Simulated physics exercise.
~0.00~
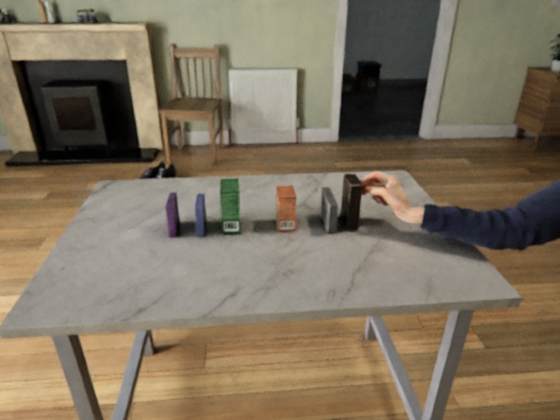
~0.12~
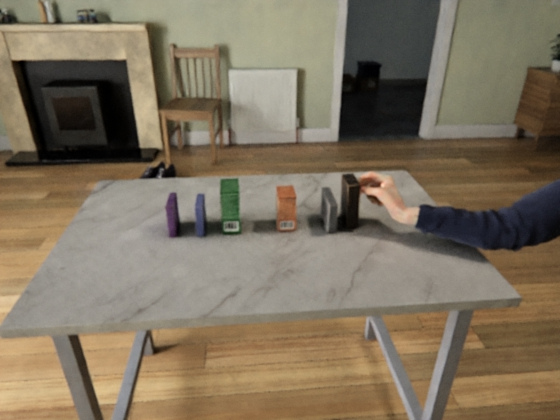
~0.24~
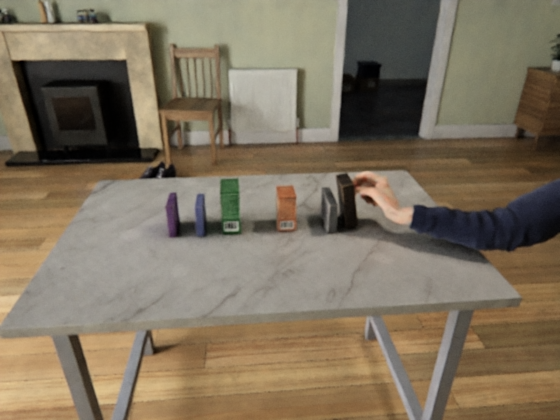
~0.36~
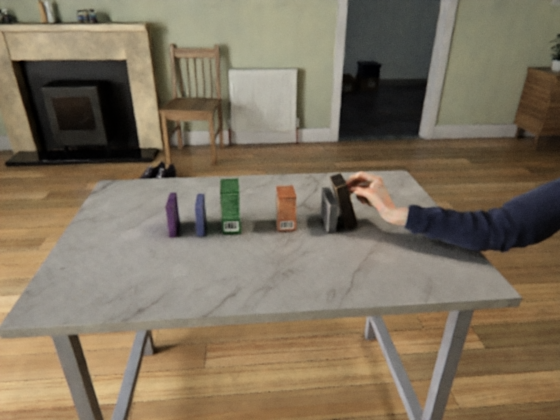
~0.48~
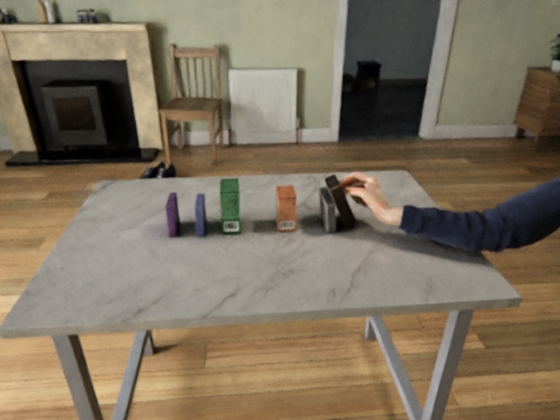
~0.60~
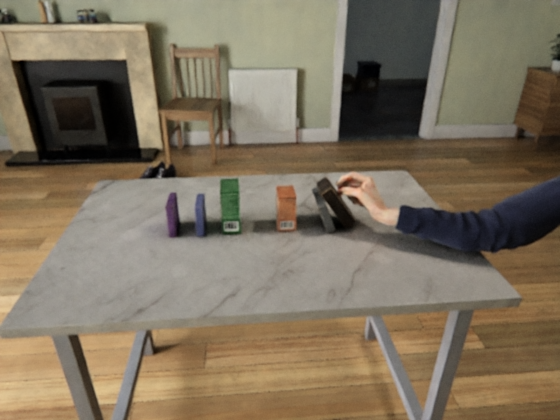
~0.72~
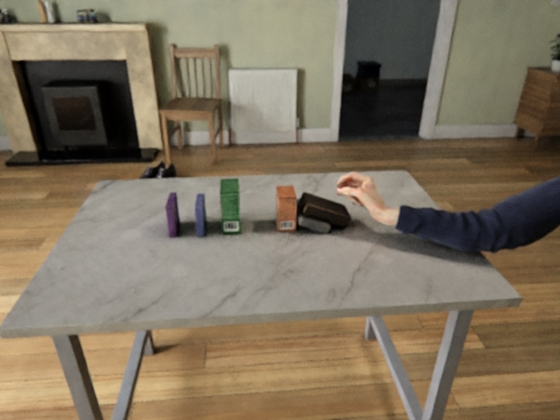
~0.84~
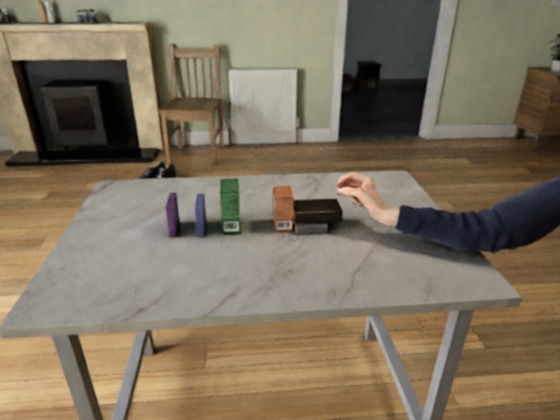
A black block stands at the right end of a spaced row on a grey marbled table, seen from the front and slightly above in a room with a fireplace and a wooden chair. To its left stand a grey board, an orange packet, a green packet, a blue block and a purple board. A hand reaching in from the right pushes the block's top leftward until it leans into the grey board. Both tip left and drop onto their sides beside the orange packet, while the hand stays raised. The orange, green, blue and purple pieces remain standing.
